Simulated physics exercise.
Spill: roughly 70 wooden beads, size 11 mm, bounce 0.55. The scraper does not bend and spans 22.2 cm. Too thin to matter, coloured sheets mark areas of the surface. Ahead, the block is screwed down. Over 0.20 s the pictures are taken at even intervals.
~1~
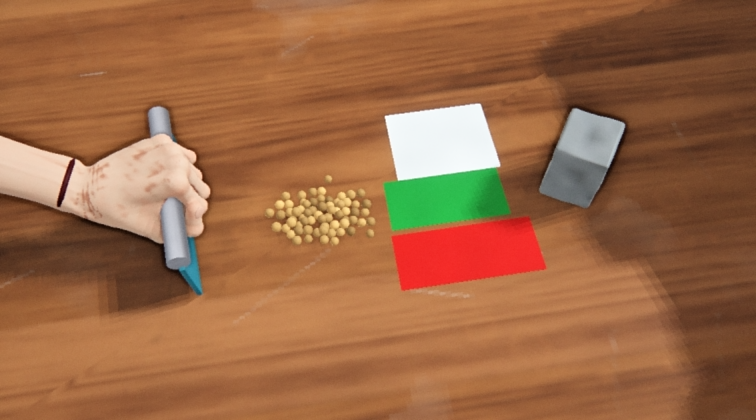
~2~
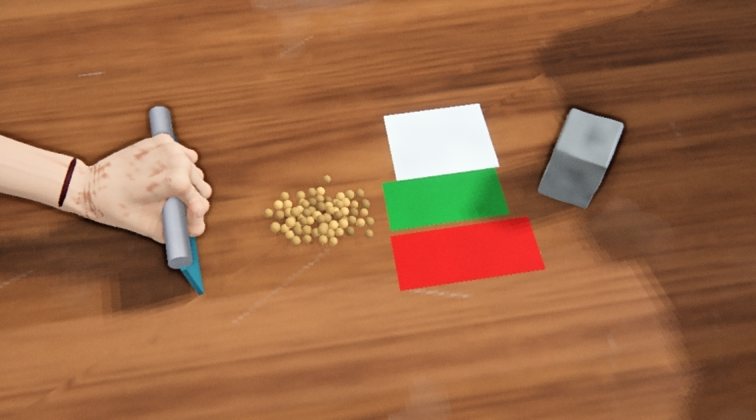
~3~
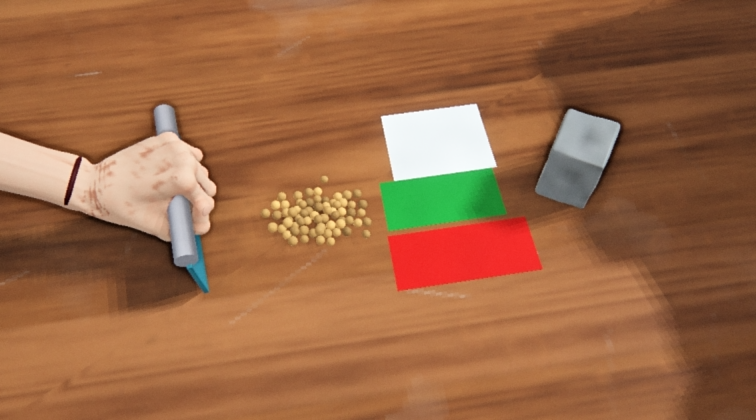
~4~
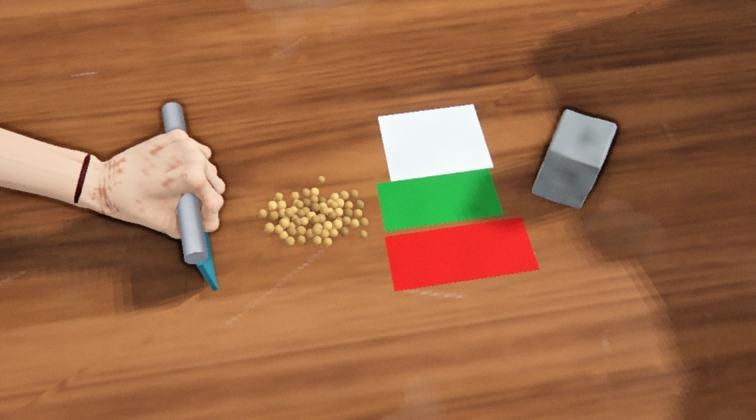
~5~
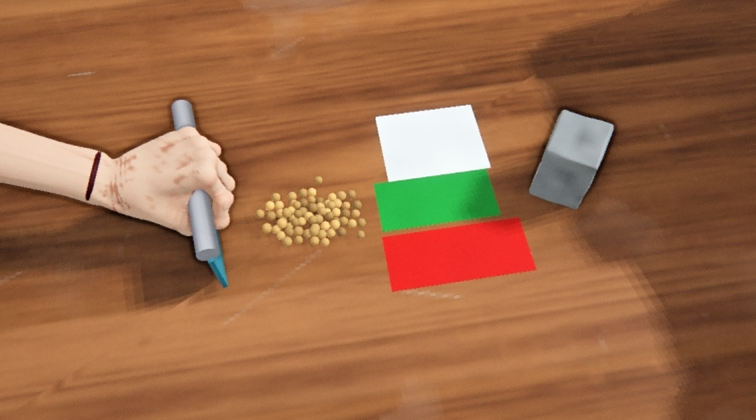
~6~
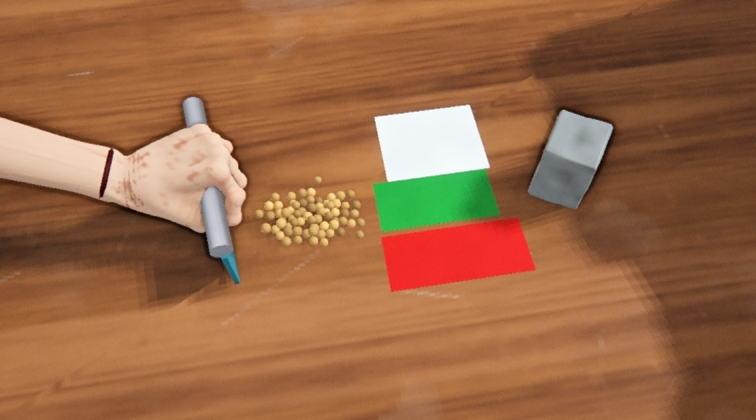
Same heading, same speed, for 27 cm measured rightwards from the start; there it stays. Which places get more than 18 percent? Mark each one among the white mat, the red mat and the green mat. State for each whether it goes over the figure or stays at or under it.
White mat: Goes over, red mat: Stays at or under, green mat: Goes over.
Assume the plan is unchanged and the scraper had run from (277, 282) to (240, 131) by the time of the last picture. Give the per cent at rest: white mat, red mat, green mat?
In per cent: White mat 20, red mat 20, green mat 35.
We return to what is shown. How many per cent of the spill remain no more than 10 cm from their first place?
0% or thereabouts.
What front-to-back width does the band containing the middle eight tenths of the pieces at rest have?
I'd reckon some 12 centimetres.
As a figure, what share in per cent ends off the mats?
0 per cent.
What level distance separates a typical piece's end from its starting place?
Around 16 cm, measured level.
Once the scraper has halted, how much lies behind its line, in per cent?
Around 5 per cent.
Then, 0.30 s after the last picture, scraper 16 cm from its start, spill 10 cm wide; off the mats 100 %.
Then, 0.60 s after the last picture, scraper 27 cm from its start, spill 15 cm wide; red mat 10 %, green mat 55 %, white mat 35 %.
Then, 0.86 s after the last picture, scraper 28 cm from its start, spill 16 cm wide; red mat 10 %, green mat 55 %, white mat 35 %.
In the end, red mat 10 %, green mat 55 %, white mat 35 %, off the mats 0 %.
